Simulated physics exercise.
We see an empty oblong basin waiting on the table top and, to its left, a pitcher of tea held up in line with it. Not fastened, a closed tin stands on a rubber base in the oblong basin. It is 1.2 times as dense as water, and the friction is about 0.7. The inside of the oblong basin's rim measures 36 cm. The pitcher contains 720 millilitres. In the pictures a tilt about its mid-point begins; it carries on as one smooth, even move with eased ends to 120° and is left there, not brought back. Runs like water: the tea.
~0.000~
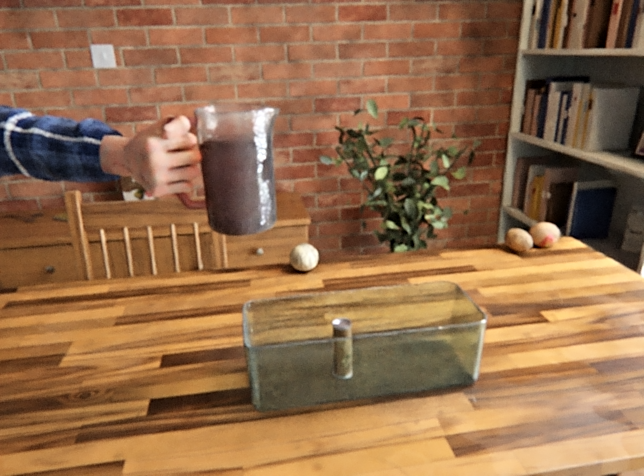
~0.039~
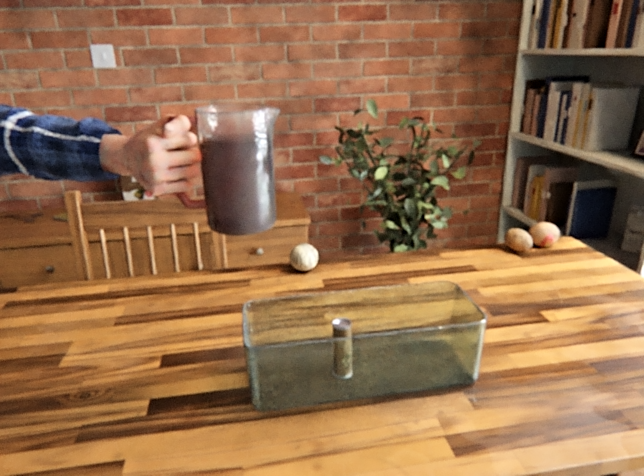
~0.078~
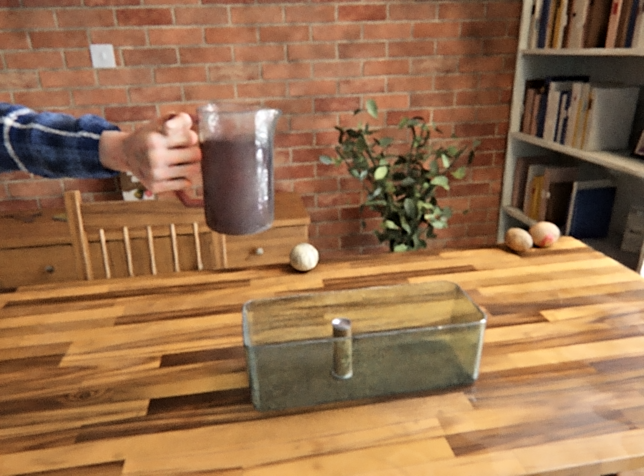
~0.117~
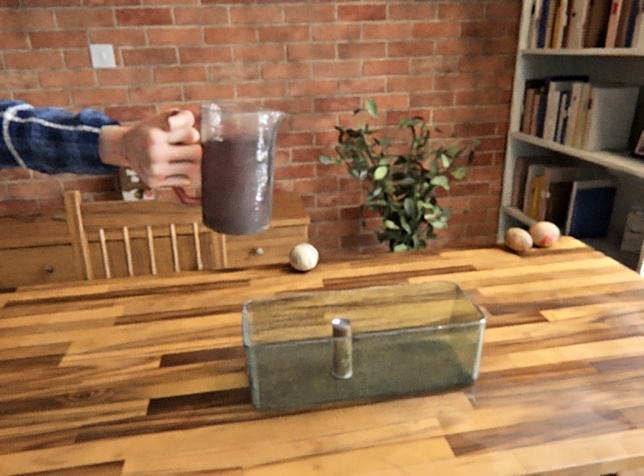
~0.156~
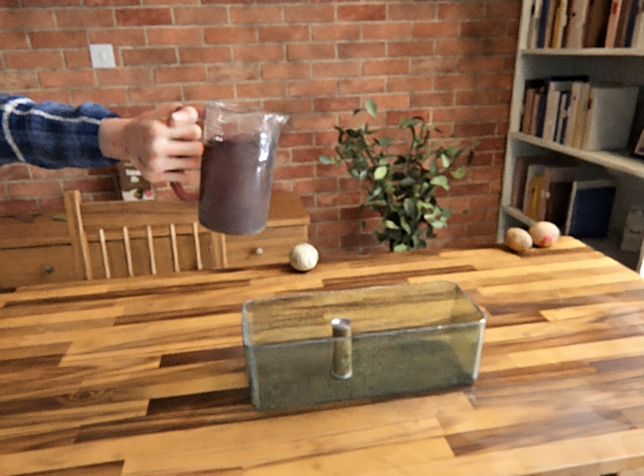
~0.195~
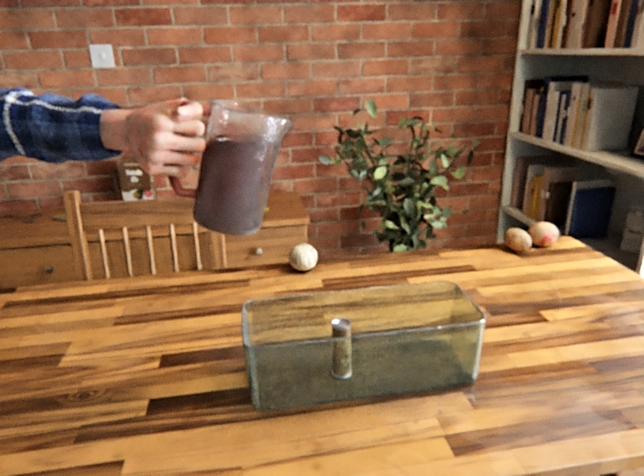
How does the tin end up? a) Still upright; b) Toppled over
The answer is a.
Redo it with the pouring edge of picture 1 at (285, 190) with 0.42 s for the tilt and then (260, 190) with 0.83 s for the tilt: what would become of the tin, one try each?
Trial 1 - tin tips; trial 2 - tin tips.
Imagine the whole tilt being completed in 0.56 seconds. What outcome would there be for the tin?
Result: Tin upright.
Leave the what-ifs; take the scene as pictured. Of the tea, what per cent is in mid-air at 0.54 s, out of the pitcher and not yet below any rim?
Close to 14 per cent, I'd say.
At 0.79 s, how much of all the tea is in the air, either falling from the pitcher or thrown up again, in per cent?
Around 38 per cent of the liquid is in flight.
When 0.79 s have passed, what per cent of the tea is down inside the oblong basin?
Around 38 per cent of the whole.
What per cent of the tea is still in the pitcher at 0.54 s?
Near 86 in a hundred.
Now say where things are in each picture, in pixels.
In the first frame, tilt 0°; pouring edge (279, 108); surface from (201, 139) to (269, 136); the oblong basin's rim runs from (244, 325) to (470, 300); the tin's top is at (342, 325).
In the second frame, tilt 1°; pouring edge (280, 109); surface from (201, 140) to (270, 137).
In the third frame, tilt 3°; pouring edge (282, 110); surface from (202, 139) to (270, 137).
In the fourth frame, tilt 6°; pouring edge (285, 113); surface from (204, 138) to (272, 137).
In the fifth frame, tilt 10°; pouring edge (289, 117); surface from (205, 140) to (274, 138).
In the sixth frame, tilt 16°; pouring edge (293, 122); surface from (205, 151) to (277, 138).
After 0.54 s the tilt is 87° and 86 per cent is still to pour; the tin stands where it began.
After 0.79 s the tilt is 119° and 25 per cent is still to pour; the tin stands where it began.
After 1.05 s the tilt is 120° and 0 per cent is still to pour; the tin stands where it began.
After 1.33 s the tilt is 120° and 0 per cent is still to pour; the tin stands where it began.
In the end the tin stands where it began.
